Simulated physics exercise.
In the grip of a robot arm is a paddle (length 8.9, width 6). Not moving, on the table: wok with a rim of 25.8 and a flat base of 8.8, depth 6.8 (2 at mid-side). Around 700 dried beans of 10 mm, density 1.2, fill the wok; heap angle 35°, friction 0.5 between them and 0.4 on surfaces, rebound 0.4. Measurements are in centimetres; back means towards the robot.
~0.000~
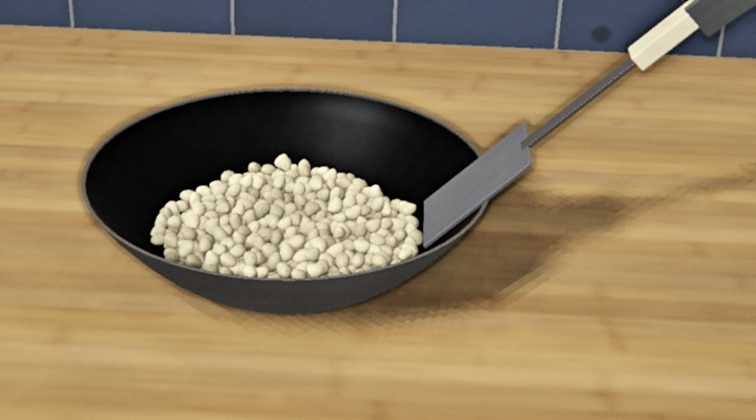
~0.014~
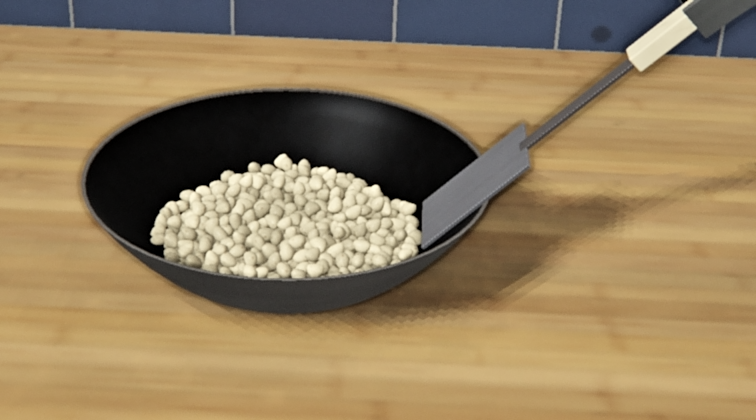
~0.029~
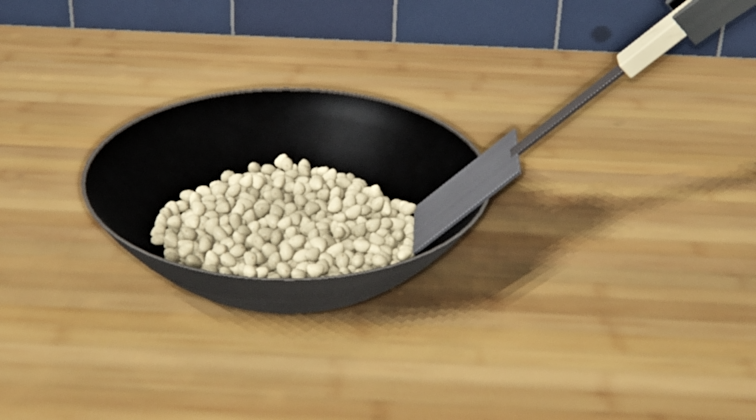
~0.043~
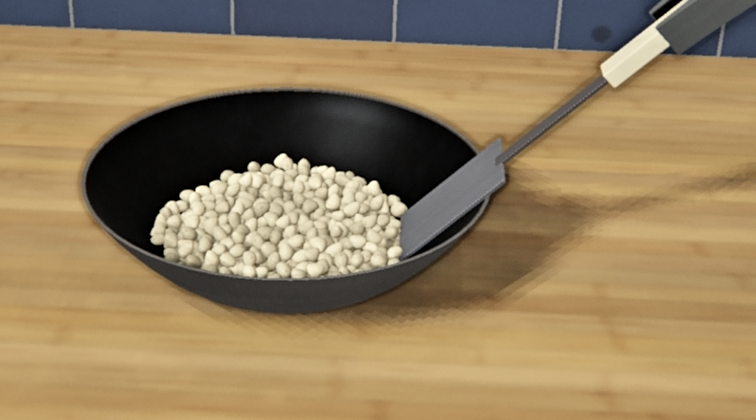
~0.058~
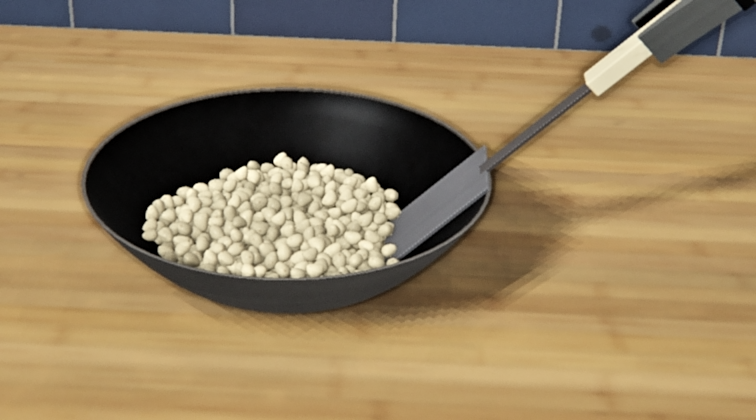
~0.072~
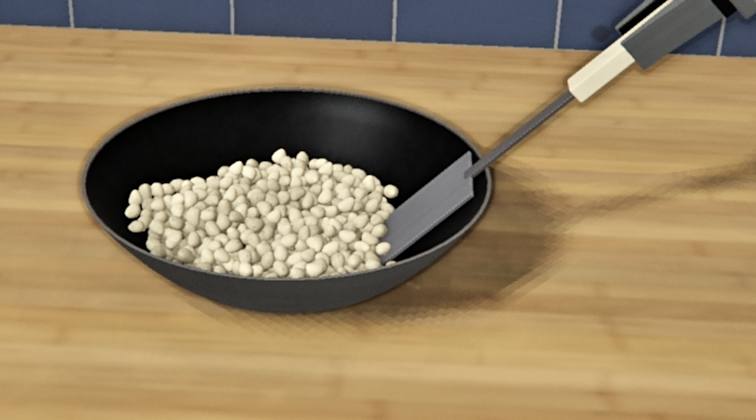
The footage shows a dark wok of pale beans on a wooden surface as a gray paddle, slanting in from the upper right, slides down and left along the inner side, nudging the heap slightly leftward.
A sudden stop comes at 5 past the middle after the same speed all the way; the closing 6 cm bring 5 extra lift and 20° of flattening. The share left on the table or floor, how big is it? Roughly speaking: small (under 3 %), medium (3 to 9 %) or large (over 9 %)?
Roughly, small, under 3 %.
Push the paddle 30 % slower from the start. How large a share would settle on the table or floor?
0 per cent, roughly.
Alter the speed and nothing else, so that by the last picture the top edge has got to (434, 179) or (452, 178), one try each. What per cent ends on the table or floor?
Estimates: Near 15 %, near 5 %.
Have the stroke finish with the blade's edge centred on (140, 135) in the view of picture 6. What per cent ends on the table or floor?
Around 25 percent ends on the table or floor.
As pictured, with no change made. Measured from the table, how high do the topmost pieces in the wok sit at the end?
7.5 cm.
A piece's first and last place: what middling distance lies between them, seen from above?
Level distance of roughly 4 cm.
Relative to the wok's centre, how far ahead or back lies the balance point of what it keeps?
Ahead, by around 4.0 cm.
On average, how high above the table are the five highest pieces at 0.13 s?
They are some 7 cm up.
After 0.13 s, sloping 45°, highest piece 7 above the table; 704 in the wok.
After 0.18 s, sloping 36°, highest piece 8 above the table; 702 in the wok, 2 on the blade or in flight.
After 0.41 s, sloping 25°, highest piece 8 above the table; 698 in the wok, 4 on the table or floor, 2 on the blade or in flight.
After 1.46 s, sloping 25°, highest piece 7 above the table; 698 in the wok, 6 on the table or floor.
In the end, 698 in the wok, 6 on the table or floor. That is 1 % on the table or floor.
